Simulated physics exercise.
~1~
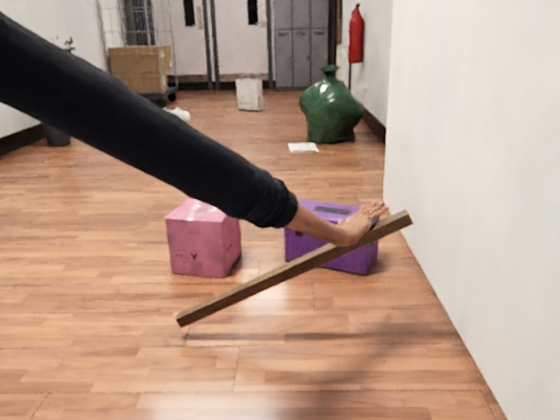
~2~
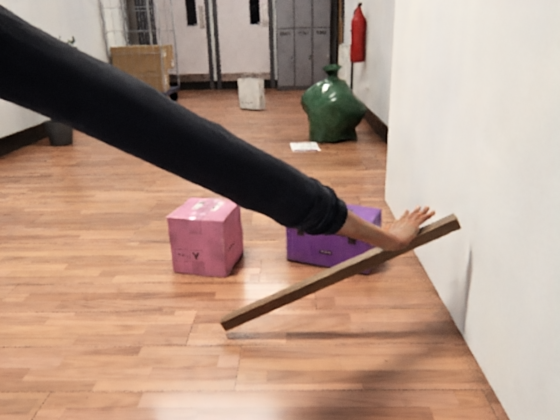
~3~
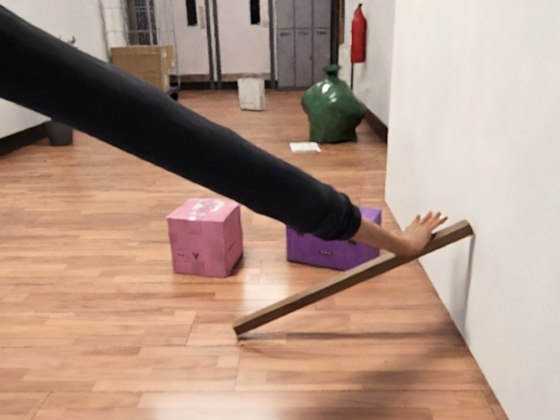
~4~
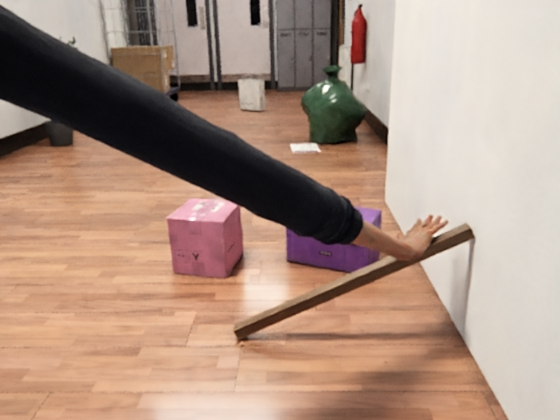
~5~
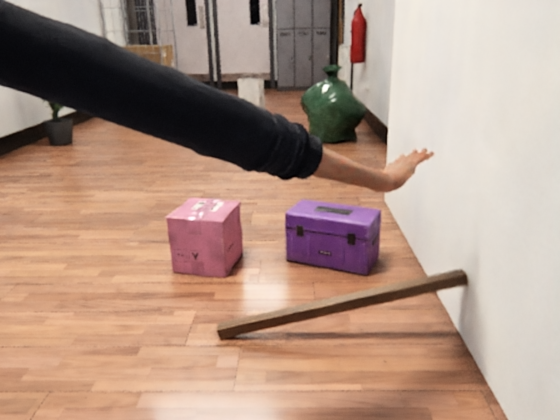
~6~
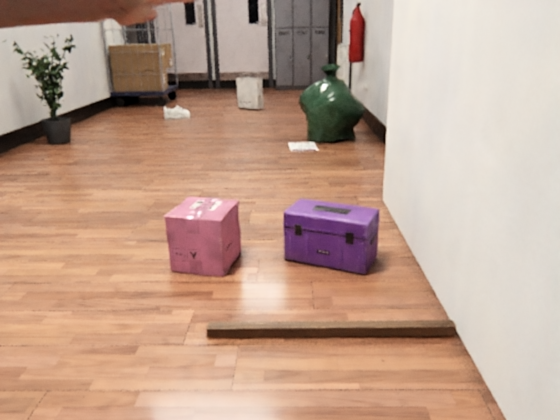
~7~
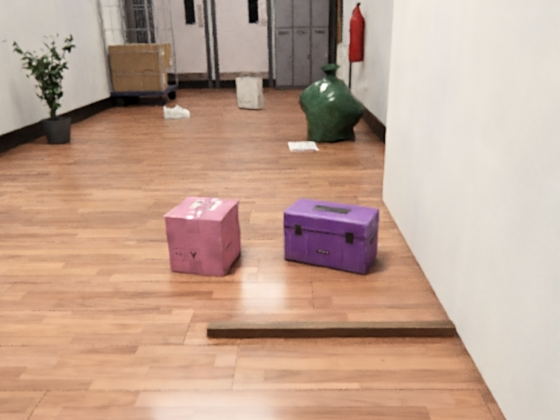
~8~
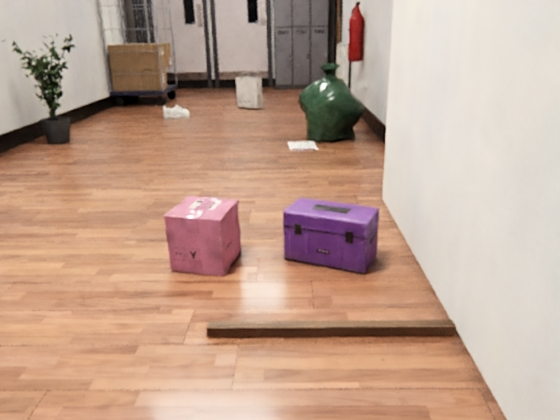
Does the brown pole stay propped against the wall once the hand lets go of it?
No, the pole slips down the wall after the hand lets go and ends up lying flat on the floor.
